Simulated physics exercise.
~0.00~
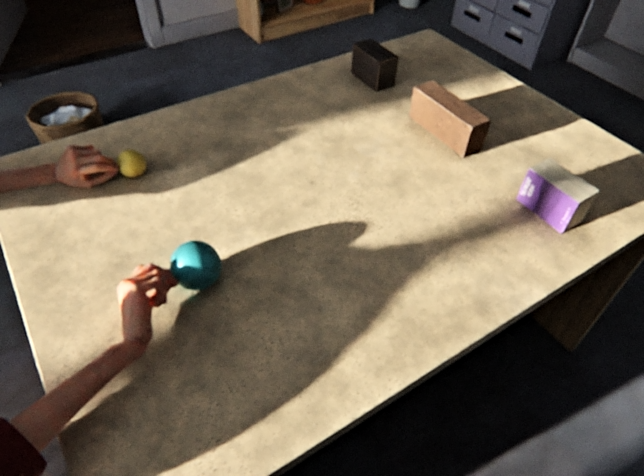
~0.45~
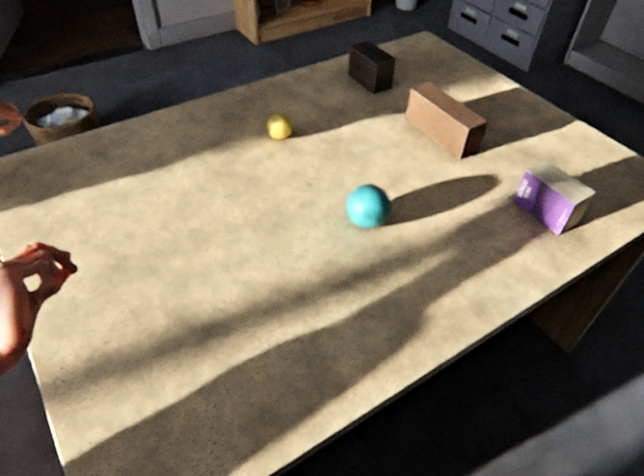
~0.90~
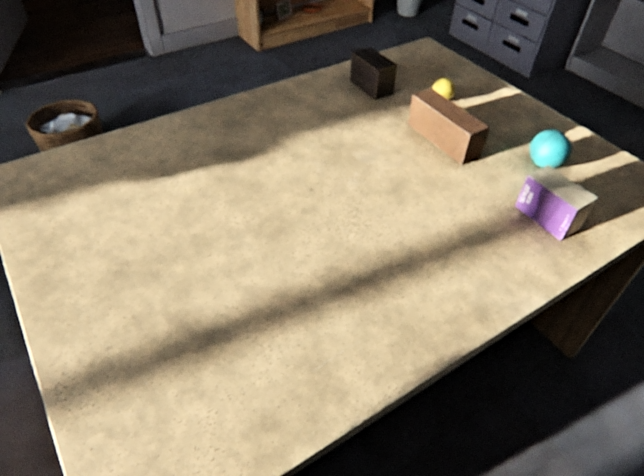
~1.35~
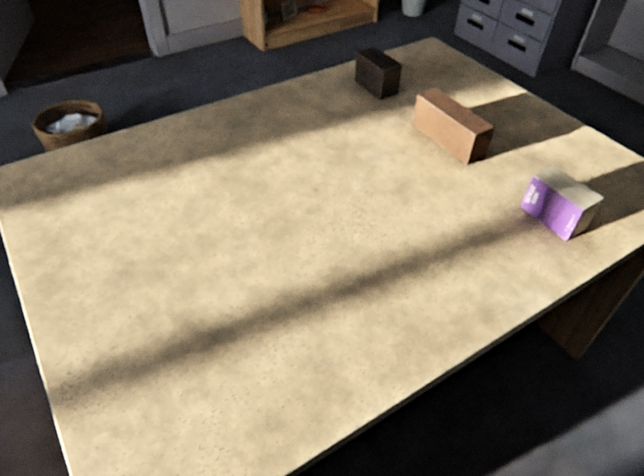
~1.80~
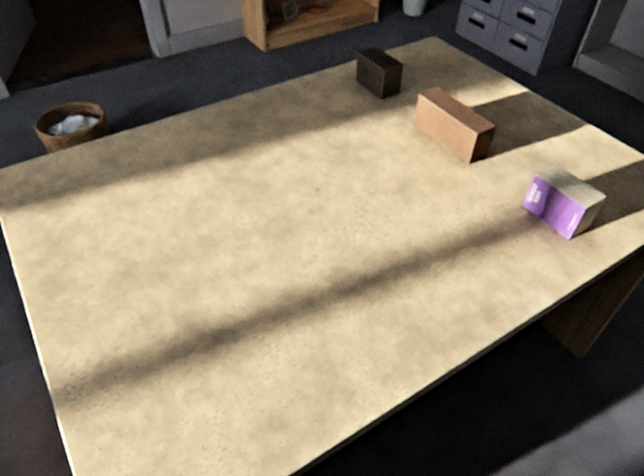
A turquoise ball and a lemon, released by hands, roll right between blocks and disappear.
